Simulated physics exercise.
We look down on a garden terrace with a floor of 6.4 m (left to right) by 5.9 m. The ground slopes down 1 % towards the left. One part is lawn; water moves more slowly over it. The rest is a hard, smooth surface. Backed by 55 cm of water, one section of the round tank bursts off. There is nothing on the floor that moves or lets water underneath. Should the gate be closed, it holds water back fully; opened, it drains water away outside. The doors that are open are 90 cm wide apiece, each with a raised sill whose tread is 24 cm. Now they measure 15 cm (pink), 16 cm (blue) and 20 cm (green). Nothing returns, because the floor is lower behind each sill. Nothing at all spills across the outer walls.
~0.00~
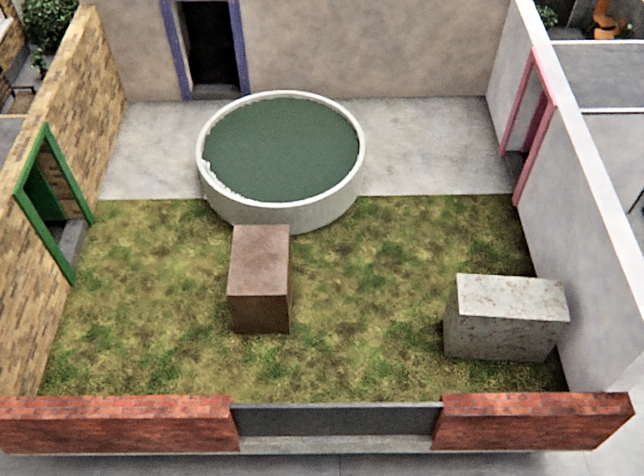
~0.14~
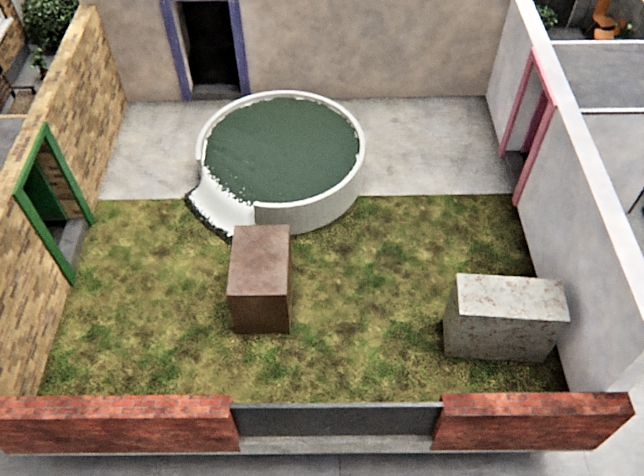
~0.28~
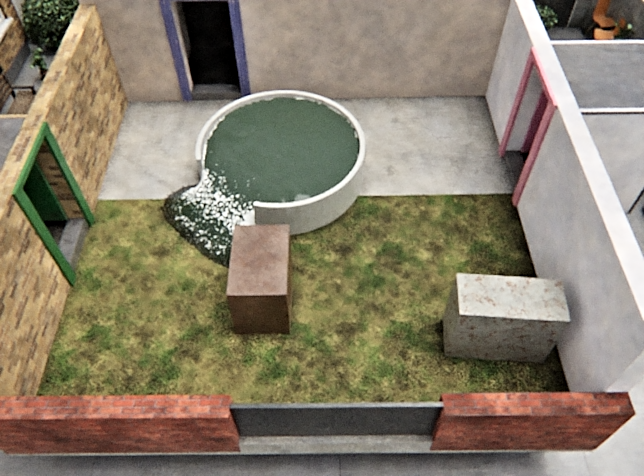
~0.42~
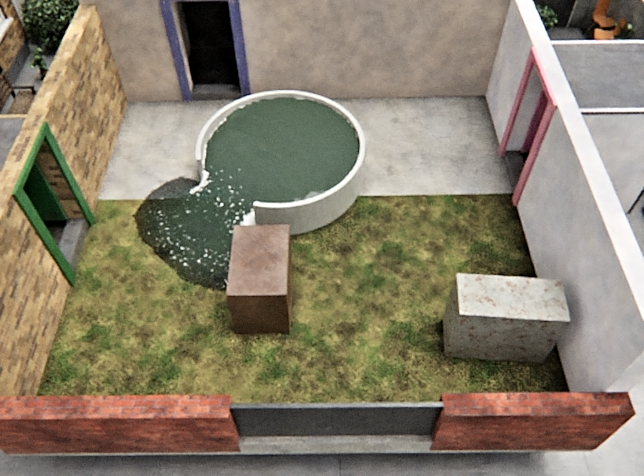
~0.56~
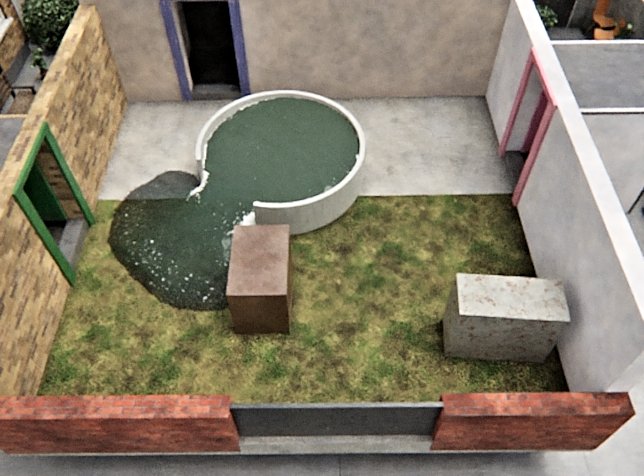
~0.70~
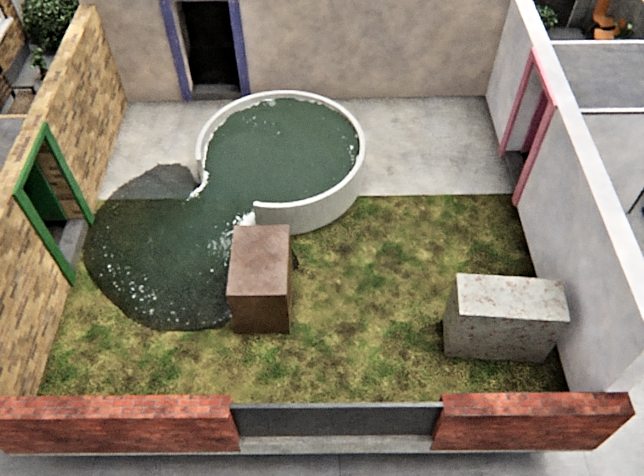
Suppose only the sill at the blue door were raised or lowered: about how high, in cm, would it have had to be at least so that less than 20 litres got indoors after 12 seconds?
It would have had to be about 6.5 cm high.
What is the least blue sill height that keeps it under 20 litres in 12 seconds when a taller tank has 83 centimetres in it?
About 9.5 centimetres.
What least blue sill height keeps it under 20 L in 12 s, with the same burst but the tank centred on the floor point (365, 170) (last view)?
About 6.0 cm.
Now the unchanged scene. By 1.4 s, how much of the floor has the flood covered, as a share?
Roughly 25 percent.
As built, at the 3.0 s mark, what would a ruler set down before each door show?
Reading in centimetres: Pink = 0, blue = 0, green = 21.
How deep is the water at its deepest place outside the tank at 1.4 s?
Max depth: Around 30 cm.
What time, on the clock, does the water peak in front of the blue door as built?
At about 12.0 s.
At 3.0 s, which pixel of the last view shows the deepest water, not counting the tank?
(28, 425).
After 1.4 s water covers 25 % of the floor, deepest (30 cm) near (224, 221); it has not reached the blue door.
After 3.0 s water covers 40 % of the floor, deepest (32 cm) near (28, 425); it has not reached the blue door.
After 12.0 s water covers 100 % of the floor, deepest (12 cm) near (124, 119); 10 cm at the blue door, 0 litres in over its 16 cm sill.
At the blue door as built, the water arrived by 3.8 s and peaked near 10 cm at 11.8 s.
Run again over the same 12 s with other heights there, 30 litres in over 5.5 cm, 8 litres over 7.5 cm. The limit of 20 litres is kept from about 6.5 cm up.
